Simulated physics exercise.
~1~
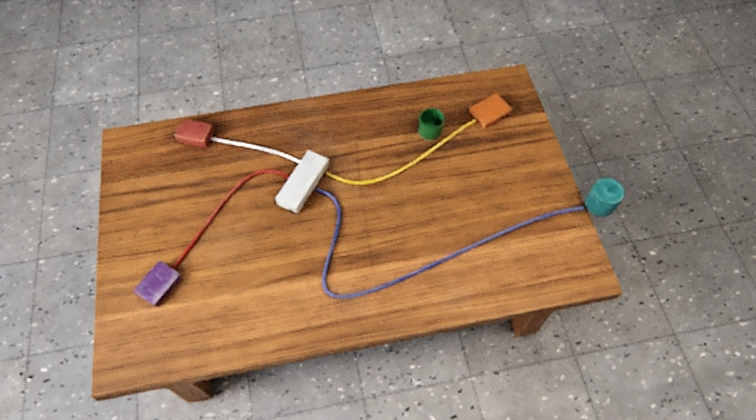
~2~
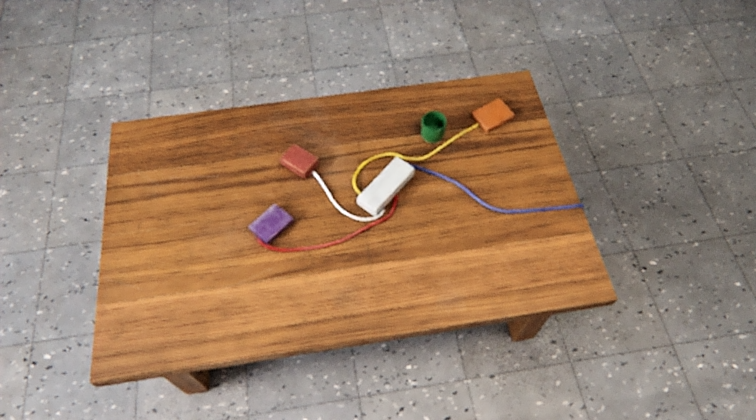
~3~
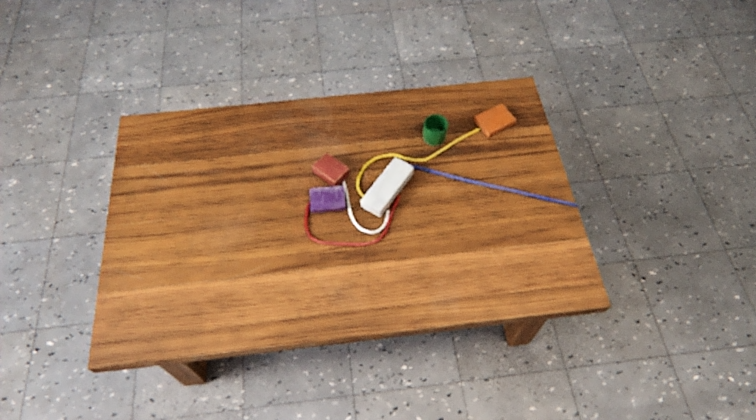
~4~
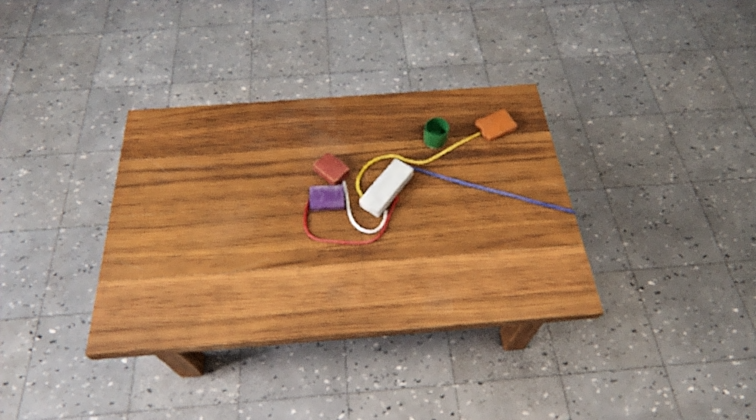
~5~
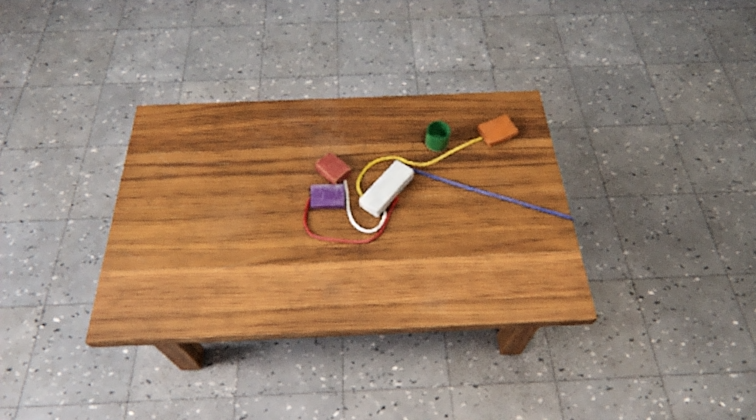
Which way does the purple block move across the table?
The purple block moves to the right, ending up close to the white strip.
